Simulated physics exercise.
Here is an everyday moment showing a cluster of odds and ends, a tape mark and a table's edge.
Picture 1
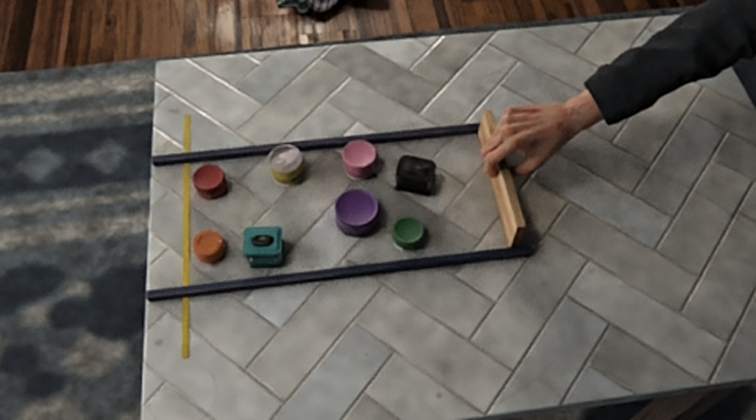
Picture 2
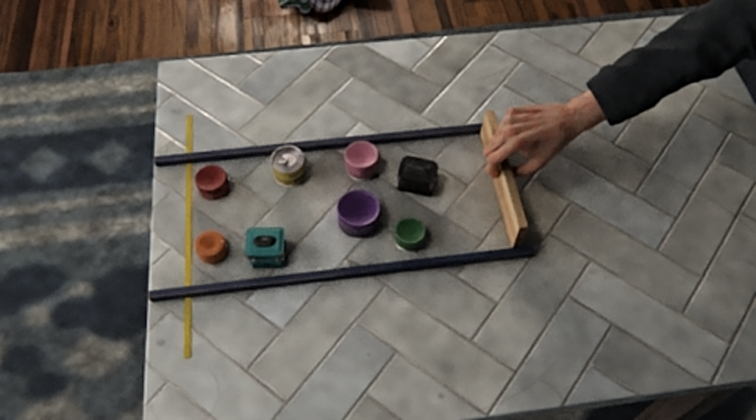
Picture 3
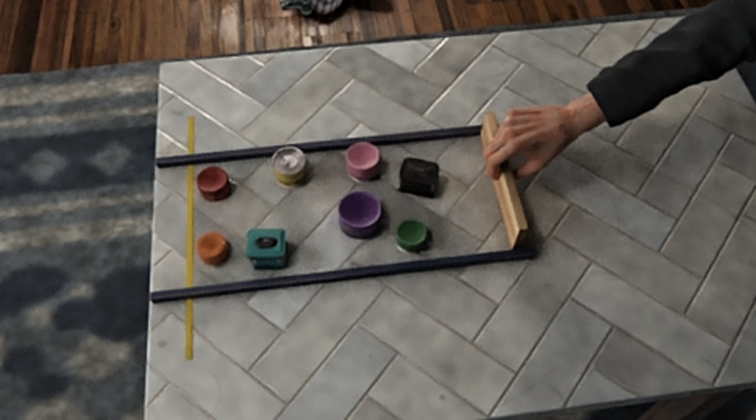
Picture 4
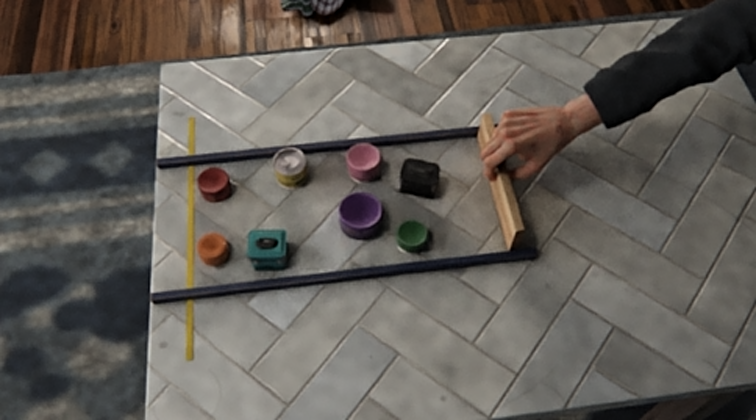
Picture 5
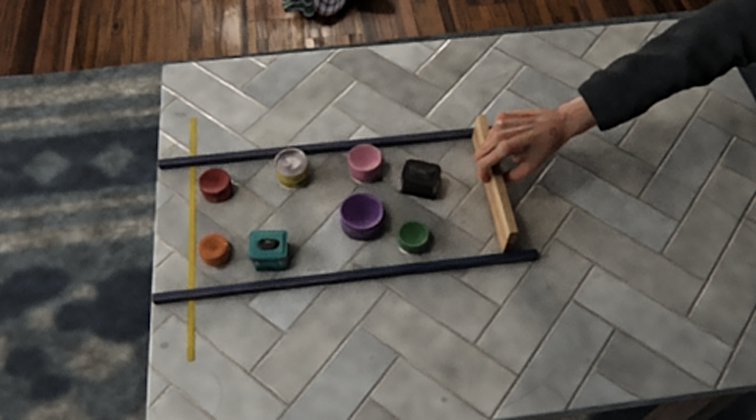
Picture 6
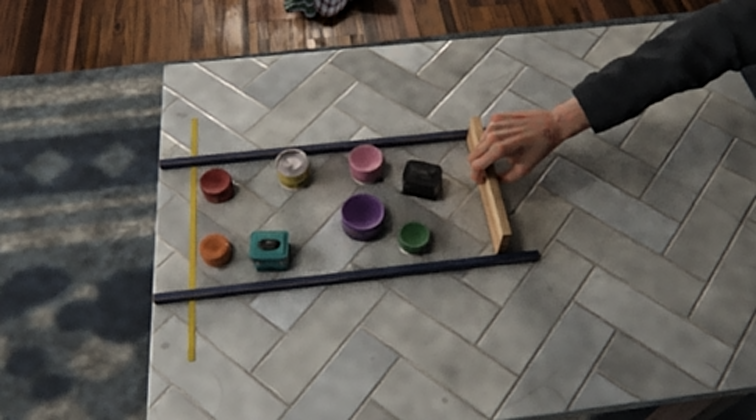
The clip opens on small colorful tubs, a turquoise case and a black object between two dark rails on a tiled tabletop, with yellow tape at left. A hand holds a wooden board at the right, then slides it slightly left while the objects stay in their arrangement.
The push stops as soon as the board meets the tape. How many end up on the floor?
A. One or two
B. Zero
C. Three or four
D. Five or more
C.
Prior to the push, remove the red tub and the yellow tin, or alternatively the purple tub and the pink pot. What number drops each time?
You'd see 2 fallen, and 3 in the other try.
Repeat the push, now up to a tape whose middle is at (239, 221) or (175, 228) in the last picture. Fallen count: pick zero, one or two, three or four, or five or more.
At the first spot it would be zero, and at the second 5 or more.
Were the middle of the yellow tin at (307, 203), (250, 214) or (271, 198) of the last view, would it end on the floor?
Results by place: It does not stay; it does not stay; it does not stay.
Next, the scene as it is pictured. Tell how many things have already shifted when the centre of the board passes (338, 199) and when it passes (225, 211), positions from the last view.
In order, the tallies are 5 and 8.
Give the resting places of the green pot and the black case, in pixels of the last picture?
The green pot comes to rest close to (175, 276), while the black case rests close to (172, 208).
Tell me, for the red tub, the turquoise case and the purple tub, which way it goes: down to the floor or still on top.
The red tub is gone, the turquoise case is gone, and the purple tub stays put.
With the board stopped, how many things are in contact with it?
Contact count: 4.
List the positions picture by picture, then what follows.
The first frame shows orange lid (209, 246); red tub (210, 182); turquoise case (264, 247); board (500, 177); tape (186, 223).
The second frame shows red tub (212, 183); green pot (409, 234).
The third frame shows turquoise case (268, 249); purple tub (360, 215).
The fourth frame shows orange lid (213, 249); yellow tin (291, 169).
The fifth frame shows red tub (216, 186); board (494, 182).
The sixth frame shows orange lid (216, 250); red tub (217, 186); turquoise case (271, 251); board (487, 184); tape (193, 226).
A little later, none off yet; orange lid at rest near (216, 250); red tub at rest near (217, 186); turquoise case at rest near (271, 251).
Next, none off yet; orange lid at rest near (216, 250); red tub at rest near (217, 186); turquoise case moving near (267, 252).
Later still, none off yet; orange lid shifted about its own width near (189, 244); red tub shifted about its own width near (169, 195); turquoise case shifted well along near (197, 266).
When it is over, the number that fall off is three or four; down, yellow tin, turquoise case, red tub and orange lid.
